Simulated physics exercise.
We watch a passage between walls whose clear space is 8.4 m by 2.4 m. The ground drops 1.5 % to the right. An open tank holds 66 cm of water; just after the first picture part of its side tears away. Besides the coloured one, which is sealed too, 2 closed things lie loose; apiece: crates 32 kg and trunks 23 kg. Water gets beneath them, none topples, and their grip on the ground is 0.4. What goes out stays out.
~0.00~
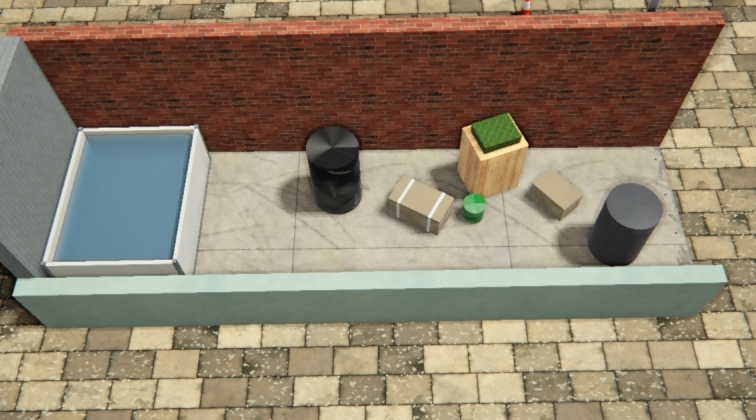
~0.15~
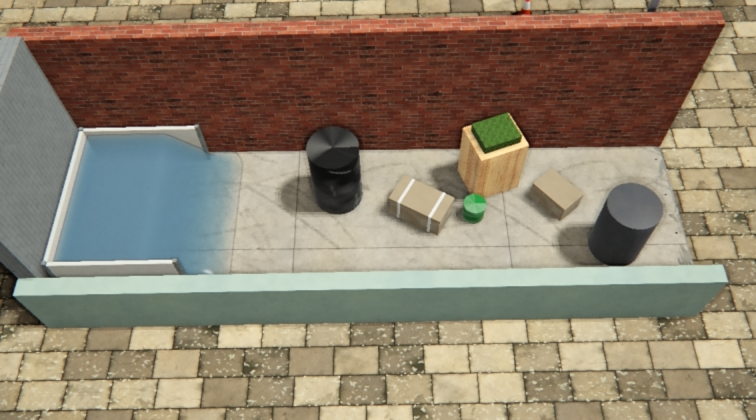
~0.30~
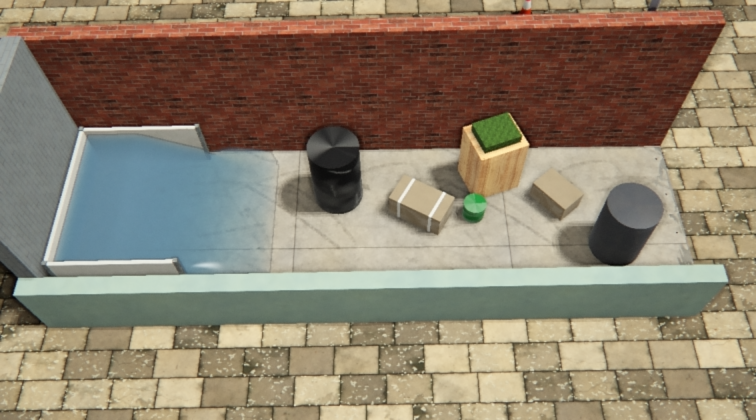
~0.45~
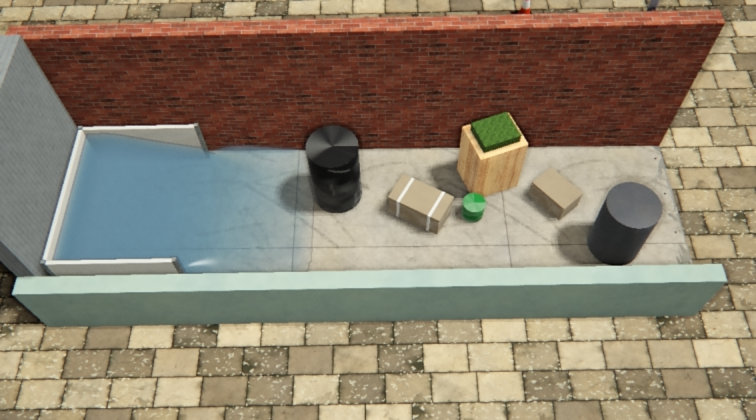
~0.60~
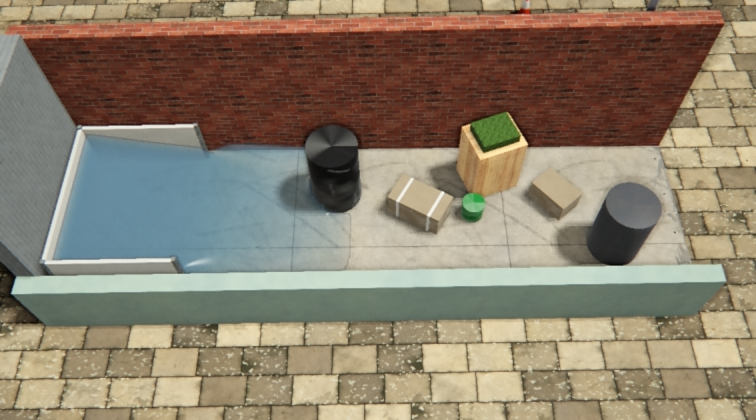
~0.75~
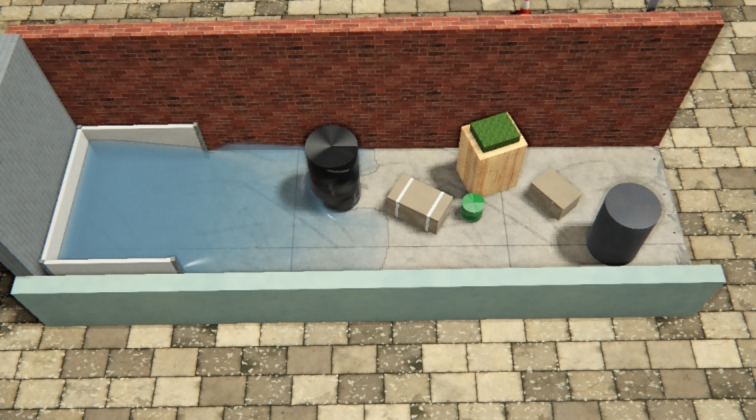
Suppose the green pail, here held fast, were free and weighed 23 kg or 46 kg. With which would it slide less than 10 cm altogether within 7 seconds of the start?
I expect that only the higher weight holds it.
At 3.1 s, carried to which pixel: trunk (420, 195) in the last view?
Near (443, 177).
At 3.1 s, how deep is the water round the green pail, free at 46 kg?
Roughly 13 cm.
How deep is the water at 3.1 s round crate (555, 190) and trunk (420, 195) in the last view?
About 10 and 17 cm.
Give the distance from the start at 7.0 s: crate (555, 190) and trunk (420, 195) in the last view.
In turn: Gone out, 100 cm.
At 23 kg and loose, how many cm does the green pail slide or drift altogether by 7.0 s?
Some 80 cm in all.
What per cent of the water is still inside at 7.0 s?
About 62 per cent.
After 1.4 s the green pail would be 0 cm from its start with 23 kg and 0 cm from its start with 46 kg; 1 cm of water round it then.
After 3.1 s the green pail would be 54 cm from its start with 23 kg and 5 cm from its start with 46 kg; 13 cm of water round it then.
After 4.9 s the green pail would be 81 cm from its start with 23 kg and 5 cm from its start with 46 kg; 8 cm of water round it then.
After 7.0 s the green pail would be 81 cm from its start with 23 kg and 5 cm from its start with 46 kg; 8 cm of water round it then.
